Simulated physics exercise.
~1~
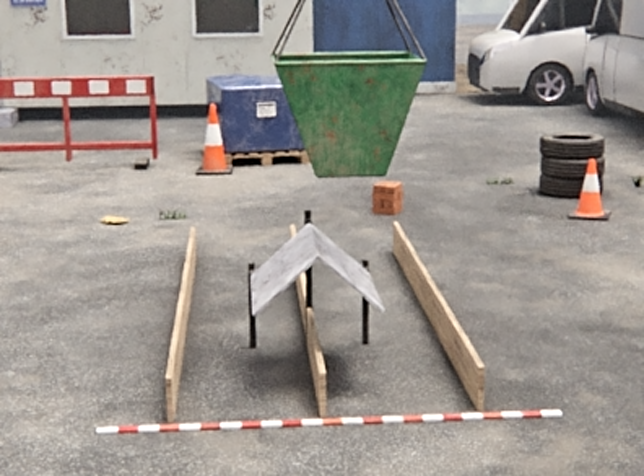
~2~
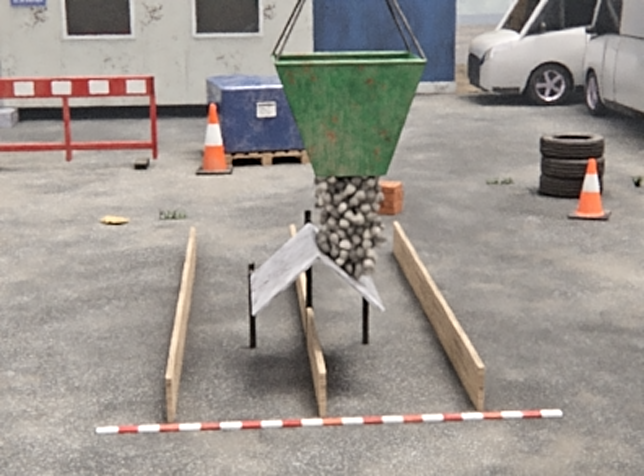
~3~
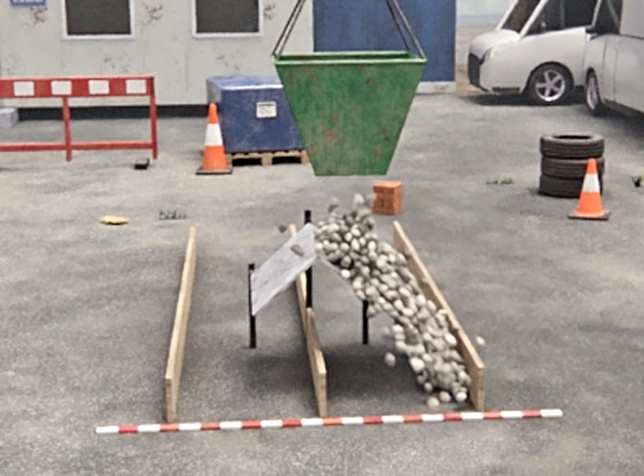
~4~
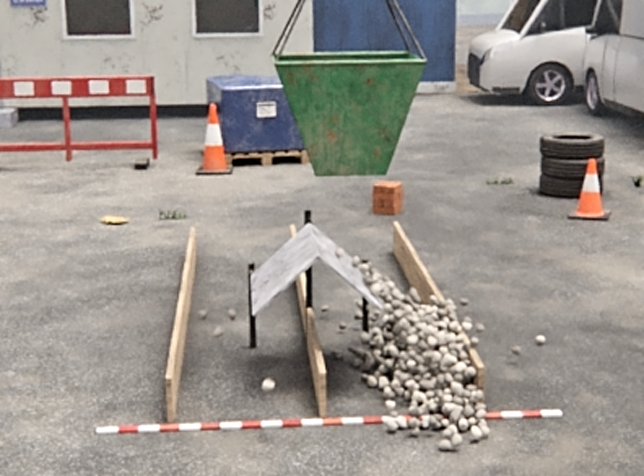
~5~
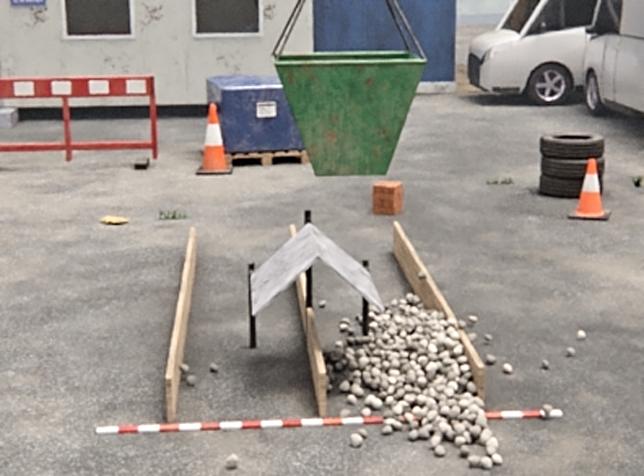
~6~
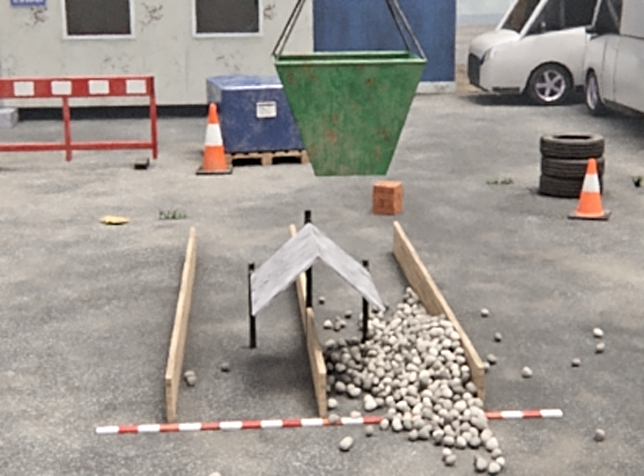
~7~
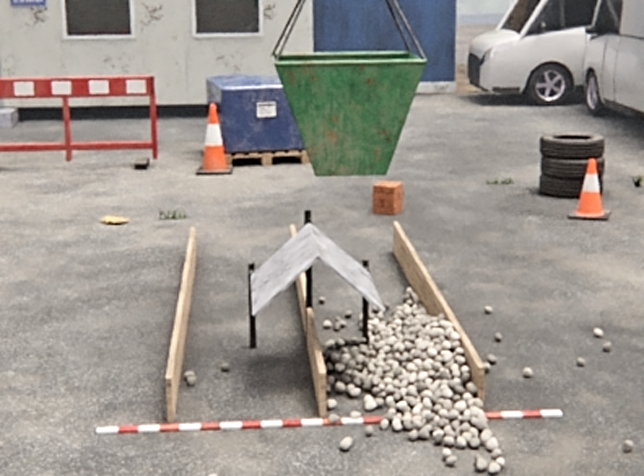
Grey stones dropping from a green hopper, sliding down the right slope of bent steel and settling mostly in the right bay.
